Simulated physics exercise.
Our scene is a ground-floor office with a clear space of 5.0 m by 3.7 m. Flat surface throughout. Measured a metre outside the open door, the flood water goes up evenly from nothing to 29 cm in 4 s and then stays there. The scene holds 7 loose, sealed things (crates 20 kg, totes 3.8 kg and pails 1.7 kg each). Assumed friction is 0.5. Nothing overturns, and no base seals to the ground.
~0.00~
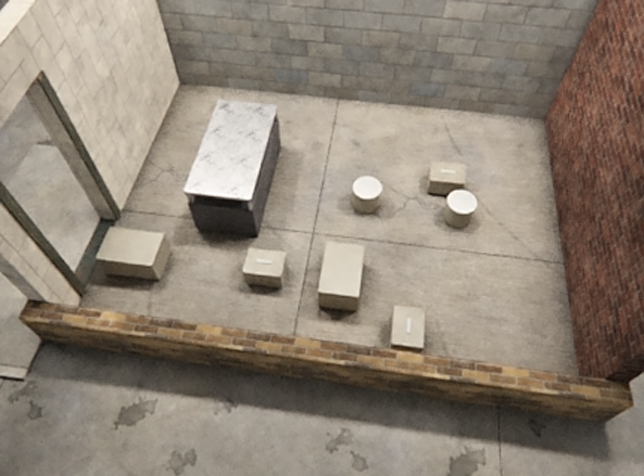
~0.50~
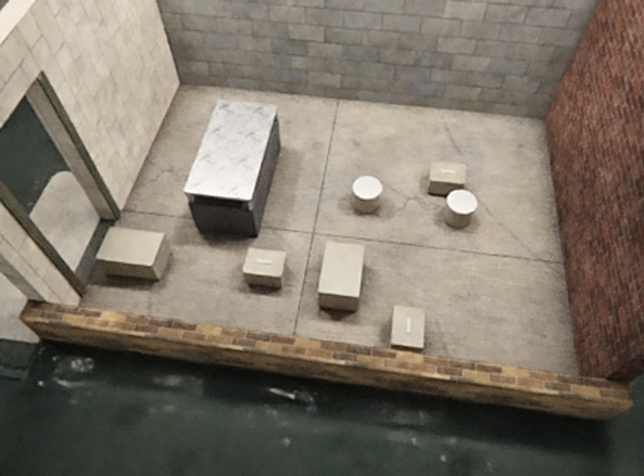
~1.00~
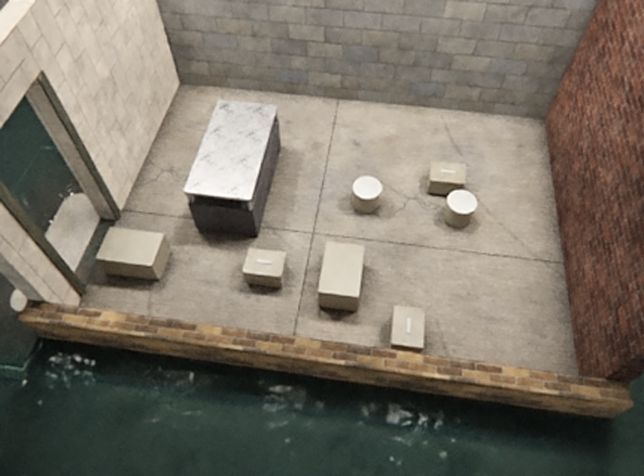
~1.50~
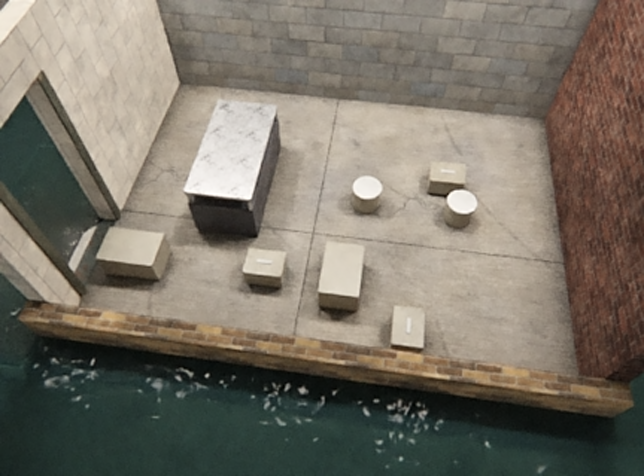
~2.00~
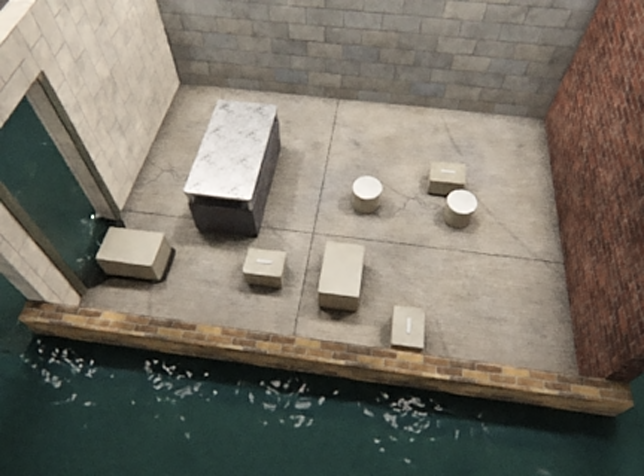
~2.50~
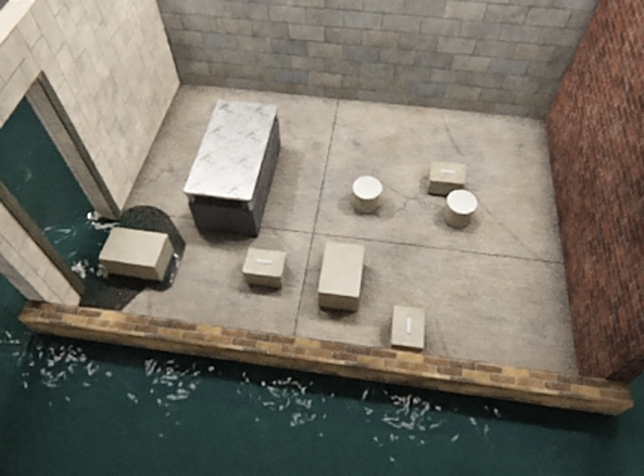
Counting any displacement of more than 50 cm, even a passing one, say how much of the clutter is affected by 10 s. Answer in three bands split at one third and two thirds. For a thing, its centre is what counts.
Two thirds or more.
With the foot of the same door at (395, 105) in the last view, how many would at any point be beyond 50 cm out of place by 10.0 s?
Then the count would be 7.
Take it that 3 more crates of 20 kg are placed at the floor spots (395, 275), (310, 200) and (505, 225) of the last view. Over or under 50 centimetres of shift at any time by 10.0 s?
Note, in order of listing: Crosses the threshold, stays below the threshold, crosses the threshold.
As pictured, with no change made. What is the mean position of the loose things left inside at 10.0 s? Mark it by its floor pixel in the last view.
Close to pixel (462, 182).
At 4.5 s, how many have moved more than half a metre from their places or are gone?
Tally at that time: 1.
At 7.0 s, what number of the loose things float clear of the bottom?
It comes to 4.
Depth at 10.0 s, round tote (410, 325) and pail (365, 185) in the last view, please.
Roughly 16 and 4 cm.
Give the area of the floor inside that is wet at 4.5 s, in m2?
My estimate is roughly 6.0 m2.
After 3.5 s 0 of 7 are over 50 cm from their spots; 0 afloat.
After 4.5 s 1 of 7 are over 50 cm from their spots; 0 afloat.
After 7.0 s 5 of 7 are over 50 cm from their spots; 4 afloat.
After 10.0 s 6 of 7 are over 50 cm from their spots, and 7 have been at some point; 7 afloat.
